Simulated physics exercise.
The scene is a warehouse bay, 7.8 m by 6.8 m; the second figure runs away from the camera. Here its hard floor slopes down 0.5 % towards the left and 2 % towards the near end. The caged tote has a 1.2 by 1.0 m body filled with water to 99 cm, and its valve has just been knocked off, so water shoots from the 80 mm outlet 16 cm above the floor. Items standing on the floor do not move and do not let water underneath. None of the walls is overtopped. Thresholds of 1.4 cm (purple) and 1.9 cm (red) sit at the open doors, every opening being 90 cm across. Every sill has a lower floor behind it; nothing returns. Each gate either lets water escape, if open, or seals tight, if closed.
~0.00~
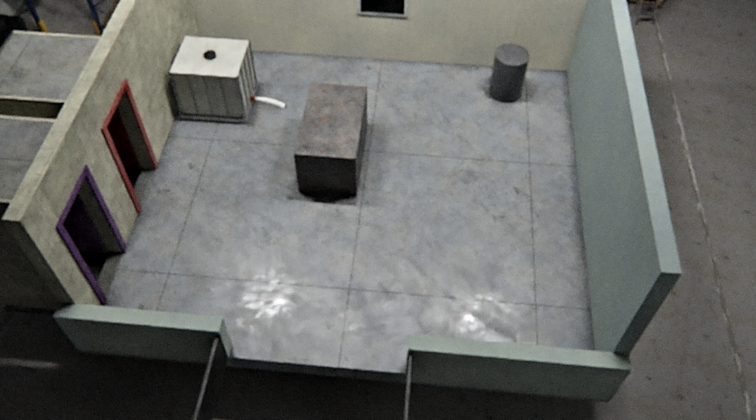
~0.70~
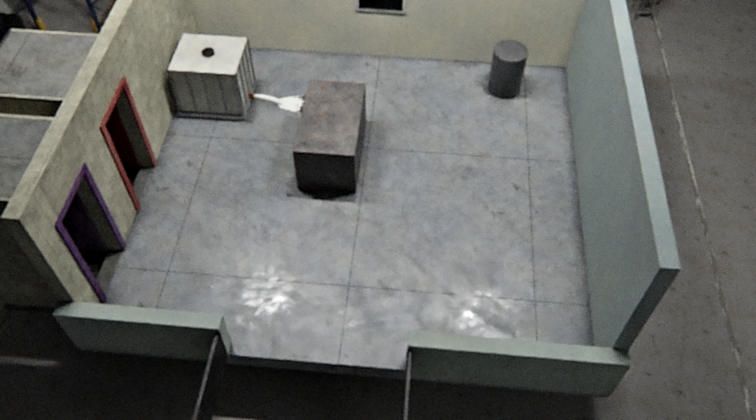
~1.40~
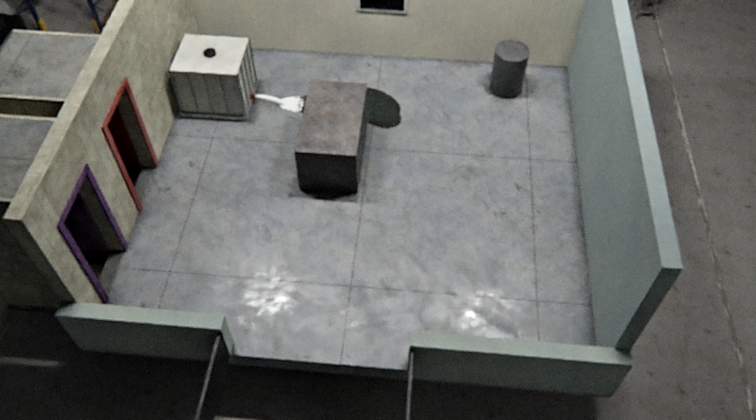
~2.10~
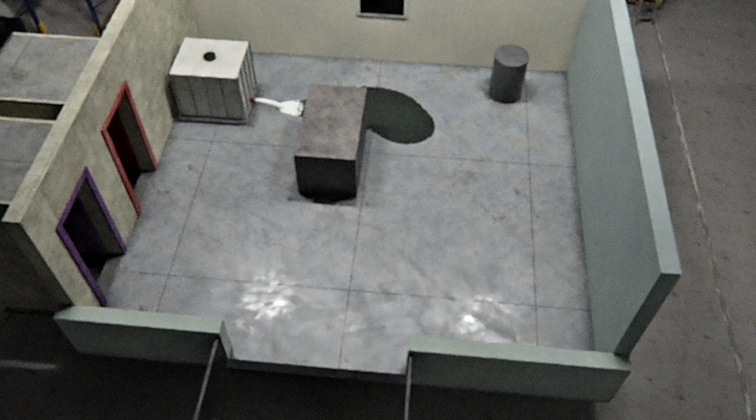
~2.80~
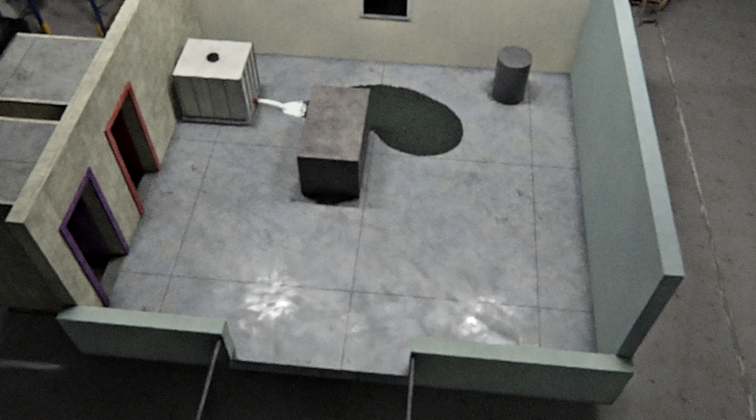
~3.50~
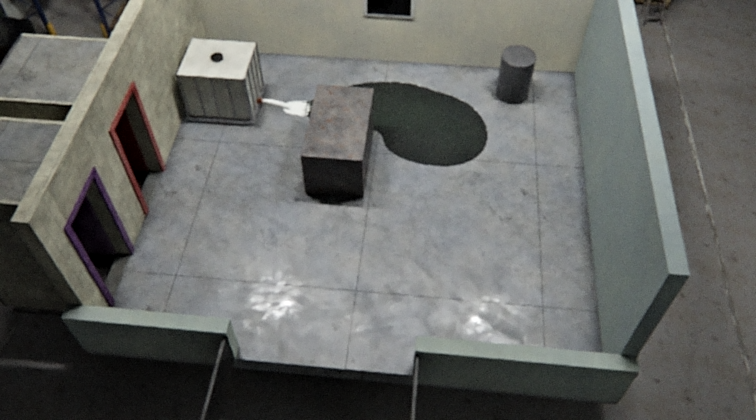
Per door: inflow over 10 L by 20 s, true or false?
Purple door: False; red door: False.
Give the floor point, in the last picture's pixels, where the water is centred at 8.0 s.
(435, 138).
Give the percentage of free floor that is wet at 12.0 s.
Near 35 per cent is wet.
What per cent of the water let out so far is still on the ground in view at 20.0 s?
Roughly 94 per cent.
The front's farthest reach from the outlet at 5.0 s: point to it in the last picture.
The farthest wet point sits close to (515, 155).
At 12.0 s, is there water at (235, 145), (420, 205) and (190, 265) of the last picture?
Spot 1: Unwetted; spot 2: Submerged; spot 3: Unwetted.
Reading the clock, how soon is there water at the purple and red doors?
At purple, not within the 20 s; at red, not within the 20 s.
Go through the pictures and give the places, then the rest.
In the first frame, the jet has just started at (264, 100); the ground is still dry.
In the second frame, the jet leaves at (263, 97); the sheet reaches a hidden place, 2.2 m away, and wets 0.8 m2.
In the third frame, the jet leaves at (265, 98); the sheet reaches (396, 123), 3.0 m away, and wets 1.6 m2.
In the fourth frame, the jet leaves at (264, 101); the sheet reaches (433, 128), 3.7 m away, and wets 2.5 m2.
In the fifth frame, from the spout at (267, 102) the water has spread over 3.5 m2; its tip is at (461, 136), and it is 1.1 cm deep on average.
In the sixth frame, the jet leaves at (271, 102); the sheet reaches (483, 146), 4.5 m away, and wets 4.6 m2.
After 5.0 s water covers 15 % of the floor and is deepest (3 cm) near (357, 123); purple door not reached, red door not reached.
After 8.0 s water covers 20 % of the floor and is deepest (3 cm) near (357, 123); purple door not reached, red door not reached.
After 12.0 s water covers 35 % of the floor and is deepest (3 cm) near (348, 122); purple door not reached, red door not reached.
After 16.0 s water covers 45 % of the floor and is deepest (3 cm) near (348, 122); purple door not reached, red door not reached.
After 20.0 s water covers 45 % of the floor and is deepest (4 cm) near (472, 365); purple door not reached, red door not reached.
